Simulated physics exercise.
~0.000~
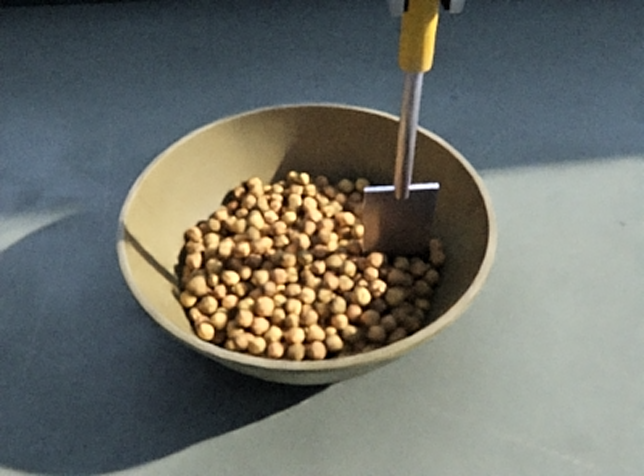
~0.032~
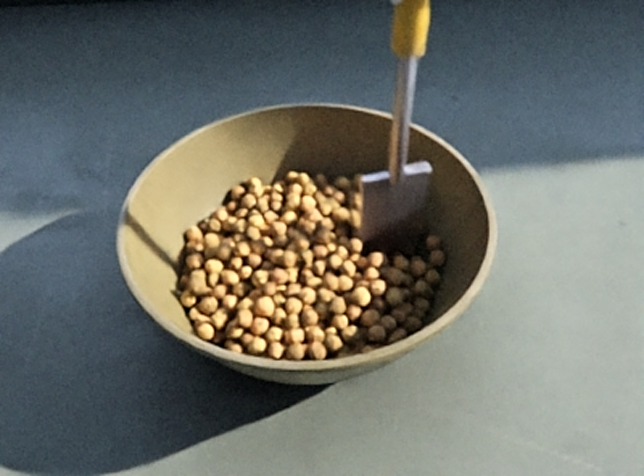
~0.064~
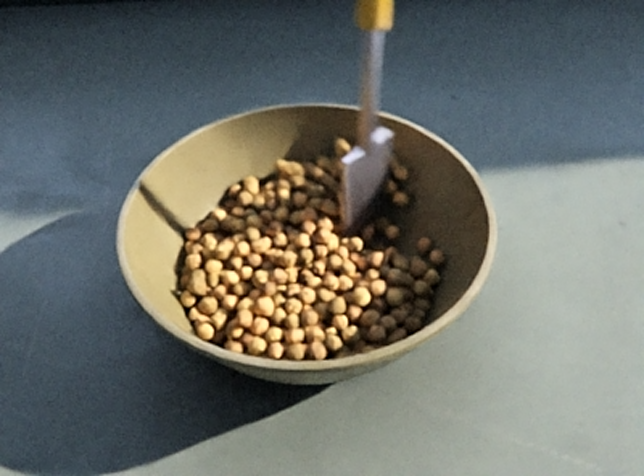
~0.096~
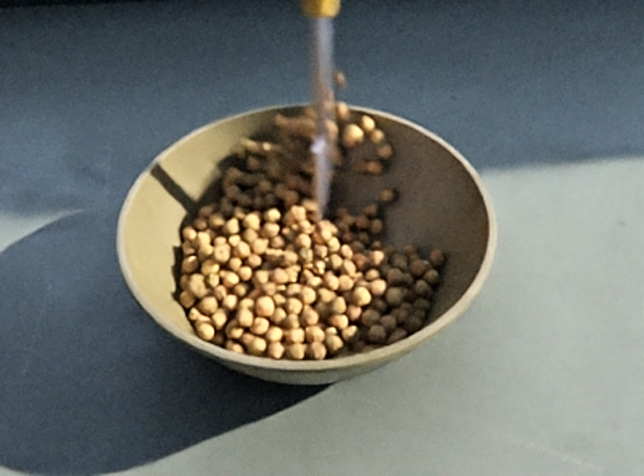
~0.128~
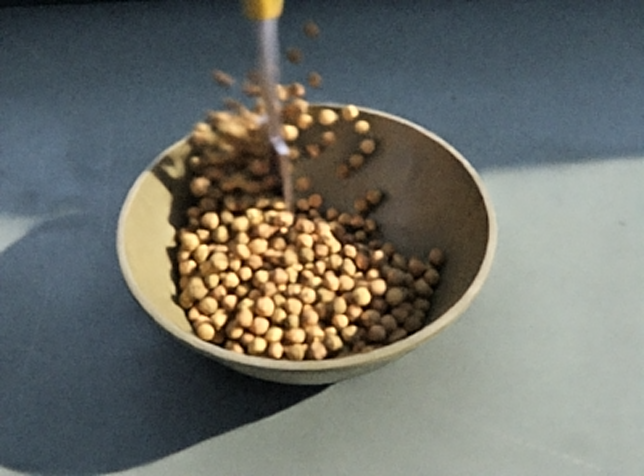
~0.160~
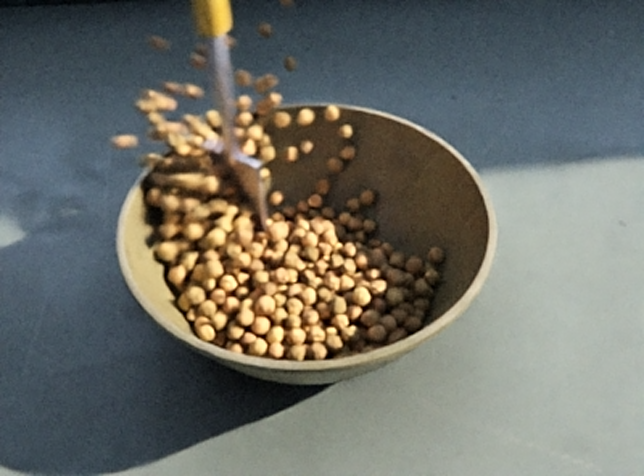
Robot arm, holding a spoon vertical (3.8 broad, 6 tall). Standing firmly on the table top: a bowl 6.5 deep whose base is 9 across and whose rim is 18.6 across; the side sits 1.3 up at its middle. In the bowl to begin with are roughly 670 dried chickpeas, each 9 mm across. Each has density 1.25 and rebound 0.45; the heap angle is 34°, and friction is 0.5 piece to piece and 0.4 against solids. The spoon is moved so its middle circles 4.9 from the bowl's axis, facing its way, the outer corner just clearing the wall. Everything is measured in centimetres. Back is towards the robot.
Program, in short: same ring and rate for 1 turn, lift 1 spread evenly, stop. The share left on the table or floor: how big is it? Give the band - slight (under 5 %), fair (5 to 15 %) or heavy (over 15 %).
Band: Heavy.
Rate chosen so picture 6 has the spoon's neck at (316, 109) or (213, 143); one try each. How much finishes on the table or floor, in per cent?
Near 5 in a hundred for the first and near 25 in a hundred for the second.
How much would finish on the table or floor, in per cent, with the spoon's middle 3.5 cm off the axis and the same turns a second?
It would come to about 10 per cent.
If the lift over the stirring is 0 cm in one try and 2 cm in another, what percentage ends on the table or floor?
30 % and 15 %.
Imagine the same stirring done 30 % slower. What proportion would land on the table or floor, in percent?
Estimated share: About 10 per cent.
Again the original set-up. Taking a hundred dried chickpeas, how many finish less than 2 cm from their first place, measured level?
Result: Close to 35 per cent of the load.
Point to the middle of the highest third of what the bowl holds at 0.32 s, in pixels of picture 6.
Top-third centre at approx. (385, 297).
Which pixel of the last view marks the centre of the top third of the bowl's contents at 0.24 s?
About pixel (241, 303).
After 0.24 s, 221° round, highest piece 11 above the table; 618 in the bowl, 2 on the table or floor, 50 in flight or on the tool.
After 0.32 s, 300° round, highest piece 12 above the table; 569 in the bowl, 32 on the table or floor, 69 in flight or on the tool.
After 0.56 s, 0° round, highest piece 5 above the table; 528 in the bowl, 141 on the table or floor, 1 in flight or on the tool.
After 1.26 s, 0° round, highest piece 5 above the table; 528 in the bowl, 142 on the table or floor.
In the end, 528 in the bowl, 142 on the table or floor. That is 21 % on the table or floor.
